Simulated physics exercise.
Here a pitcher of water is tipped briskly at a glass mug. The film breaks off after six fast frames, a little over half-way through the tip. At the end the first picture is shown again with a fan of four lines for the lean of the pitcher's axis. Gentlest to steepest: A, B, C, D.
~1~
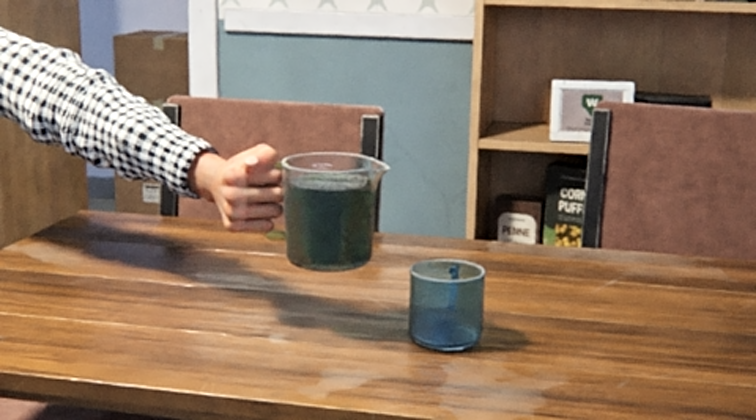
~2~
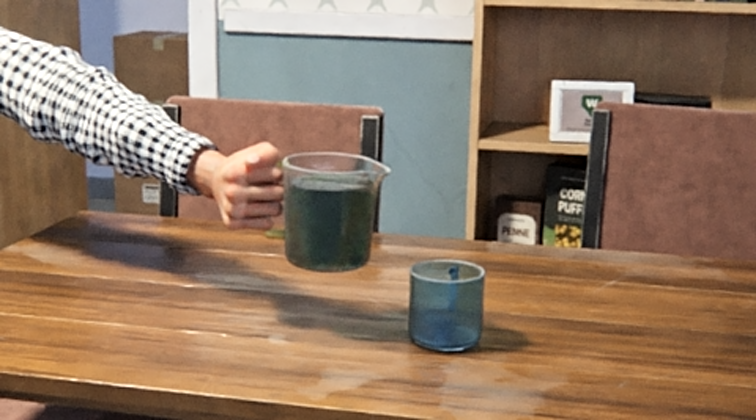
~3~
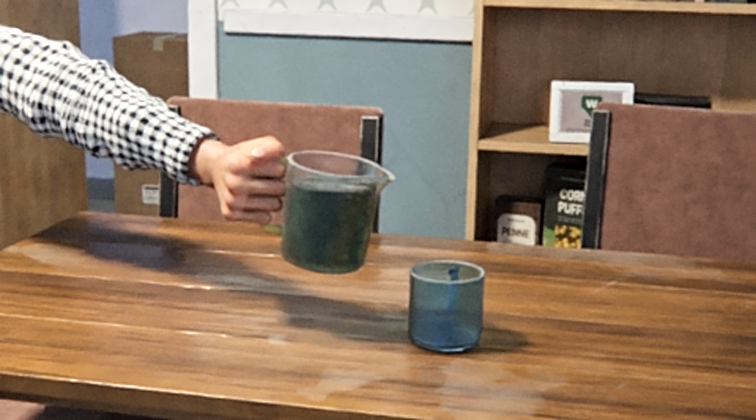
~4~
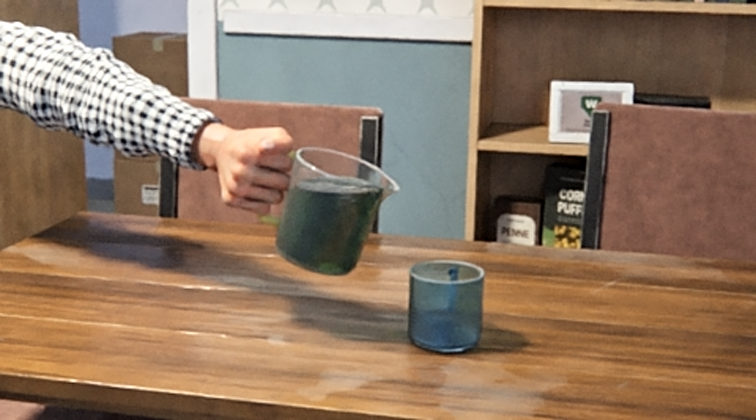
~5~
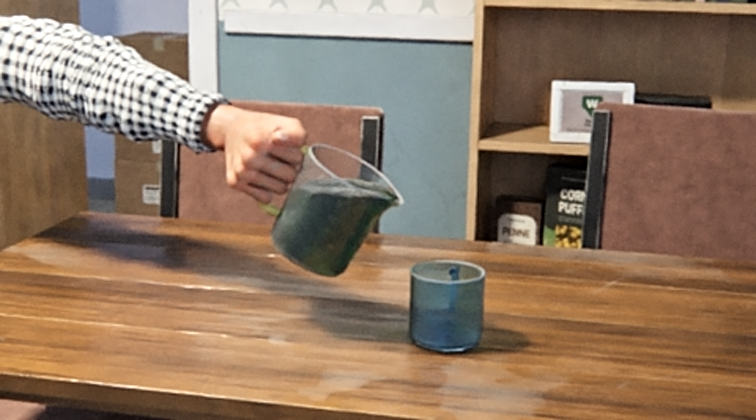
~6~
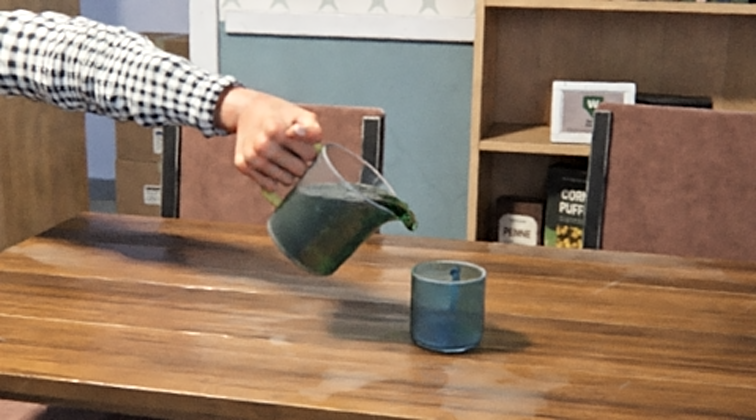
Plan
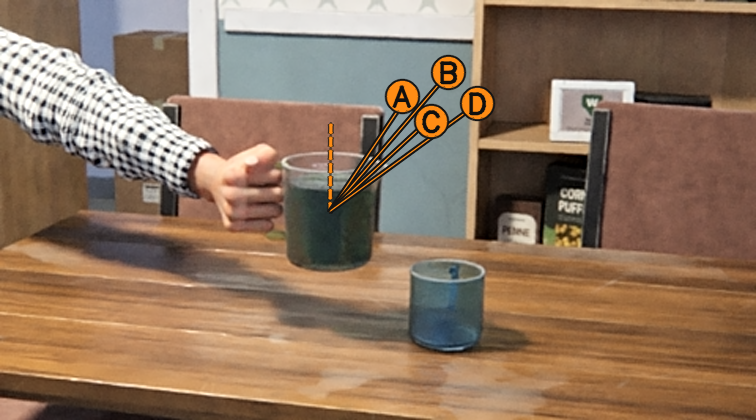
A clear pitcher of dark greenish liquid is held nearly upright by a hand in a black-and-white checked sleeve, above a wooden table and left of a blue glass mug. The hand rises slightly and tilts the pitcher rightward, more and more steeply, until green liquid slips over its lip.
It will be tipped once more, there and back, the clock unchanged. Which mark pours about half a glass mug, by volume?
Use mark D.
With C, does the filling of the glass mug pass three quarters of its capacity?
No, it does not.
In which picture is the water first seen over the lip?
In picture 6.
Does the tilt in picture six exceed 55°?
No, it does not.
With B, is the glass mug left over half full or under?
Under half.
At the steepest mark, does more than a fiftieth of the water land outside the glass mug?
No, it does not.
On the marked copy, A at (396, 112); B at (437, 85); C at (417, 130); D at (463, 113).
For mark A, the glass mug ends with about 12 % of what it can hold.
For mark B, the glass mug ends with about 22 % of what it can hold.
For mark C, the glass mug ends with about 35 % of what it can hold.
For mark D, the glass mug ends with about 50 % of what it can hold.
